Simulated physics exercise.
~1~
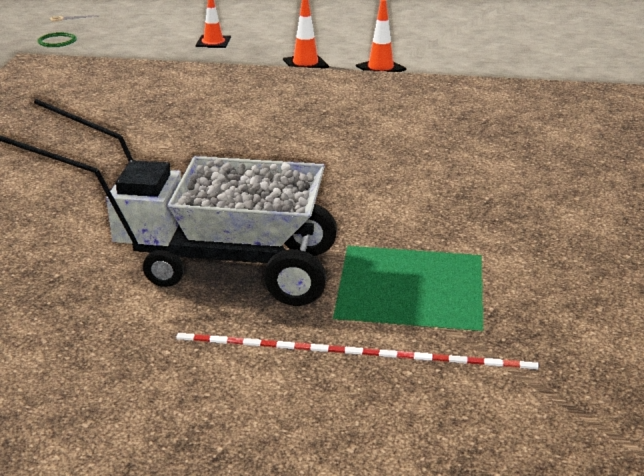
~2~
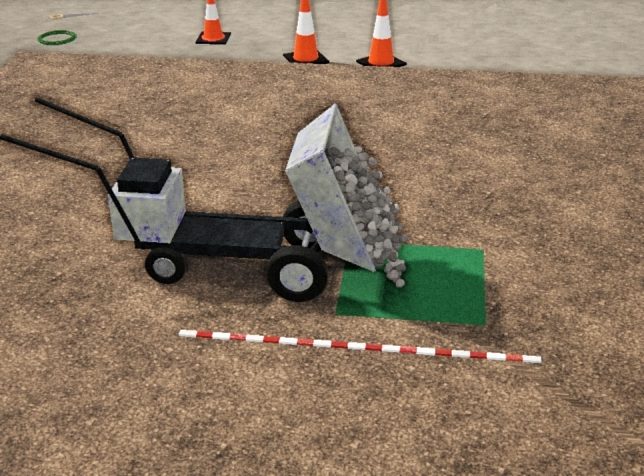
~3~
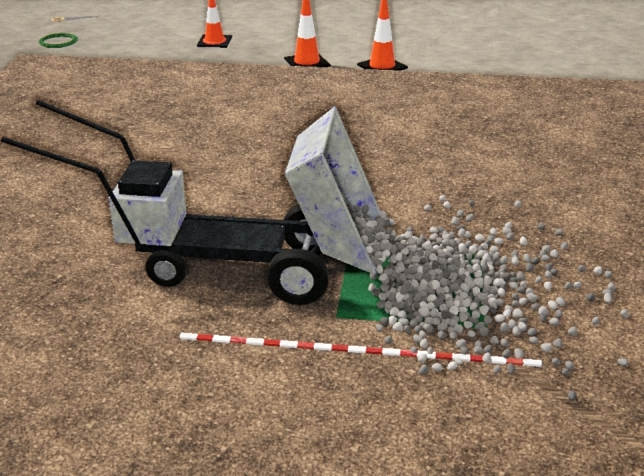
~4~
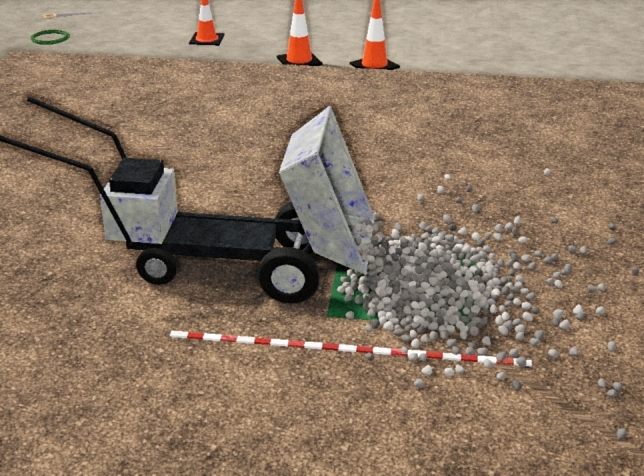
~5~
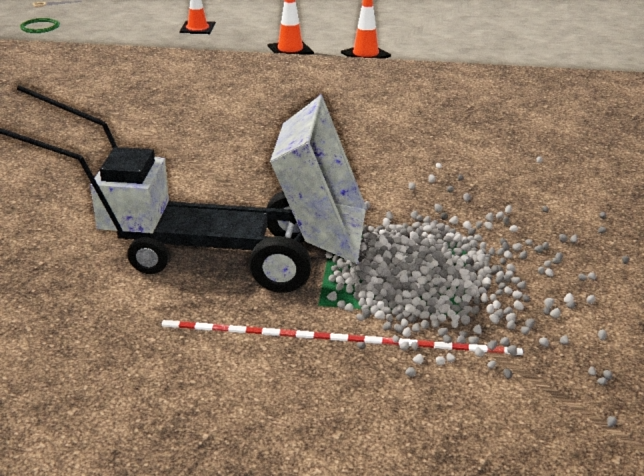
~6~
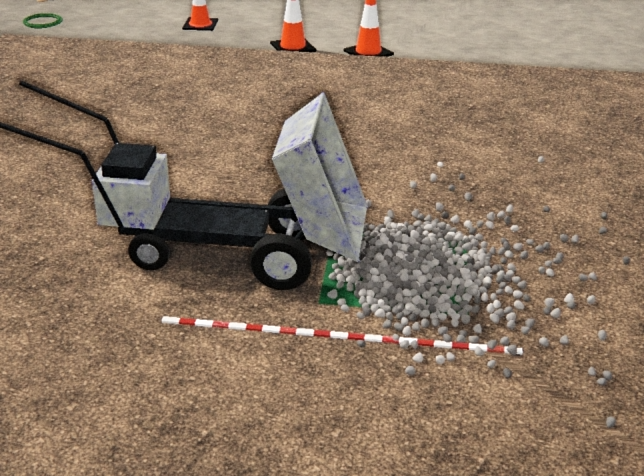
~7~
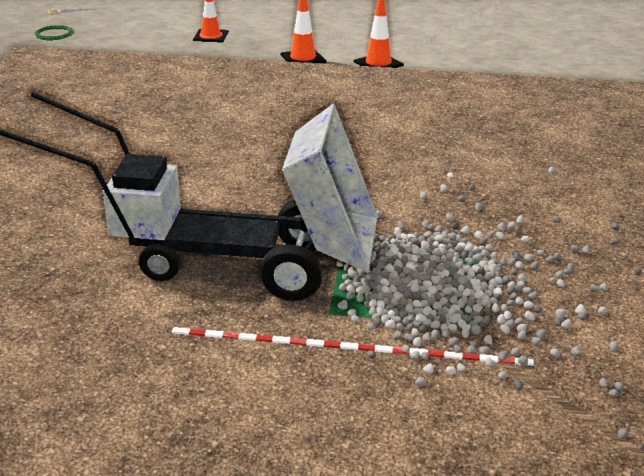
The footage shows a powered barrow full of grey stones on brown ground, its skip tipping forward to the right and pouring them onto a green sheet, where they spread past its edges and lie in a scattered heap, nearly covering it, beside the still-raised, empty skip.
